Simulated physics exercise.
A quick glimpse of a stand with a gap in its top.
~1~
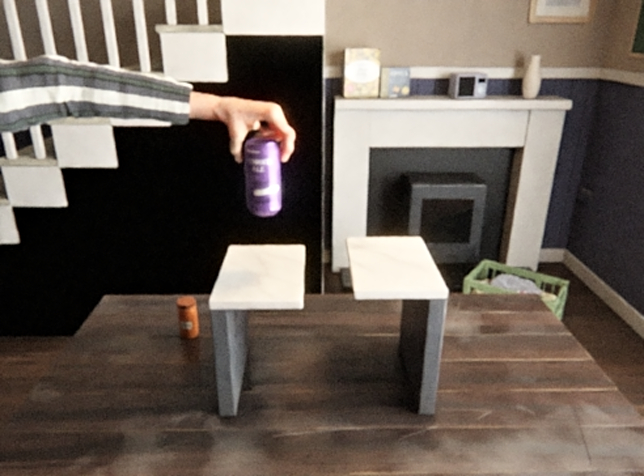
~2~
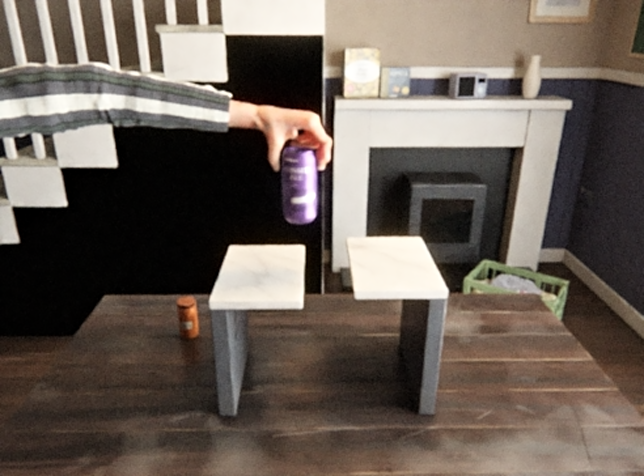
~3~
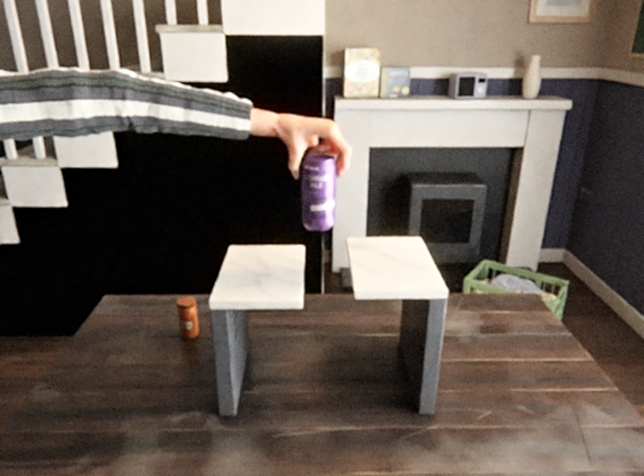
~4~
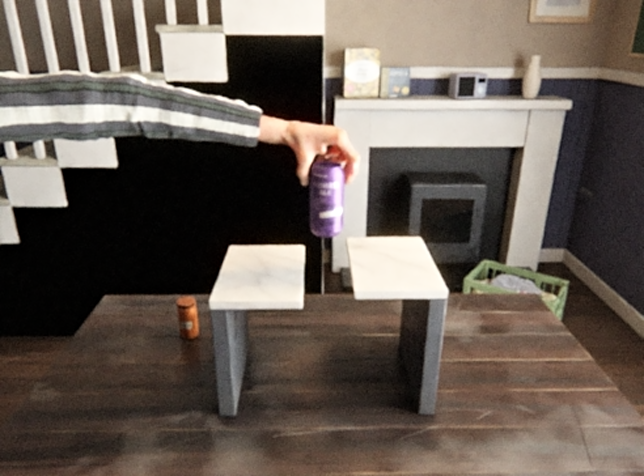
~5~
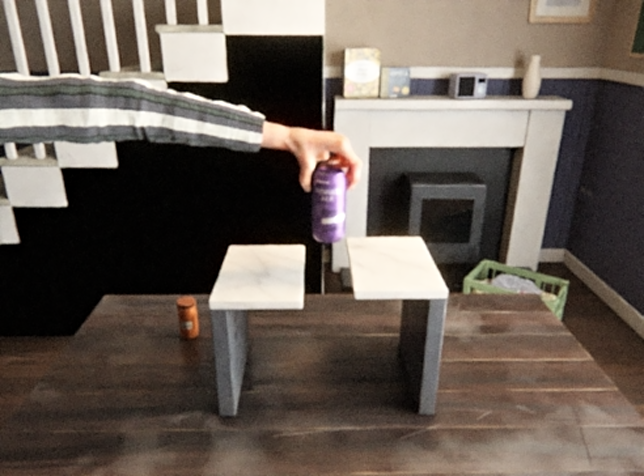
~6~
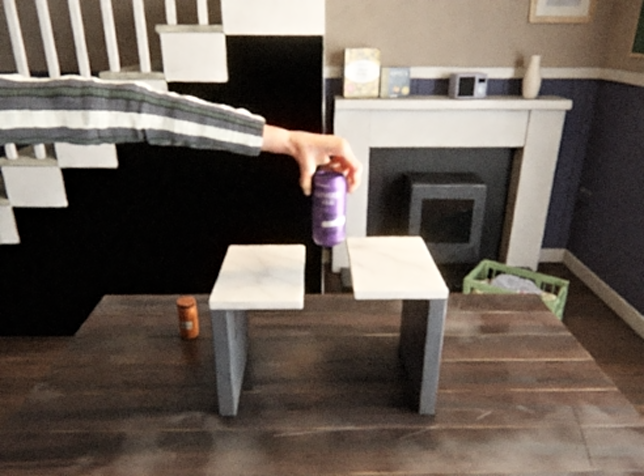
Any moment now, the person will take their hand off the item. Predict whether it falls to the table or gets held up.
Falls to the table.
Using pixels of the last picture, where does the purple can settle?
It finishes at around (328, 350).
Then, 0.30 s after the last picture, purple can slid well along near (328, 303).
Then, 0.40 s after the last picture, purple can slid well along near (328, 344).
At rest, moved from the start, purple can; orange shaker in place. Seen from the same camera at the end, purple can near (328, 350). The can drops through.
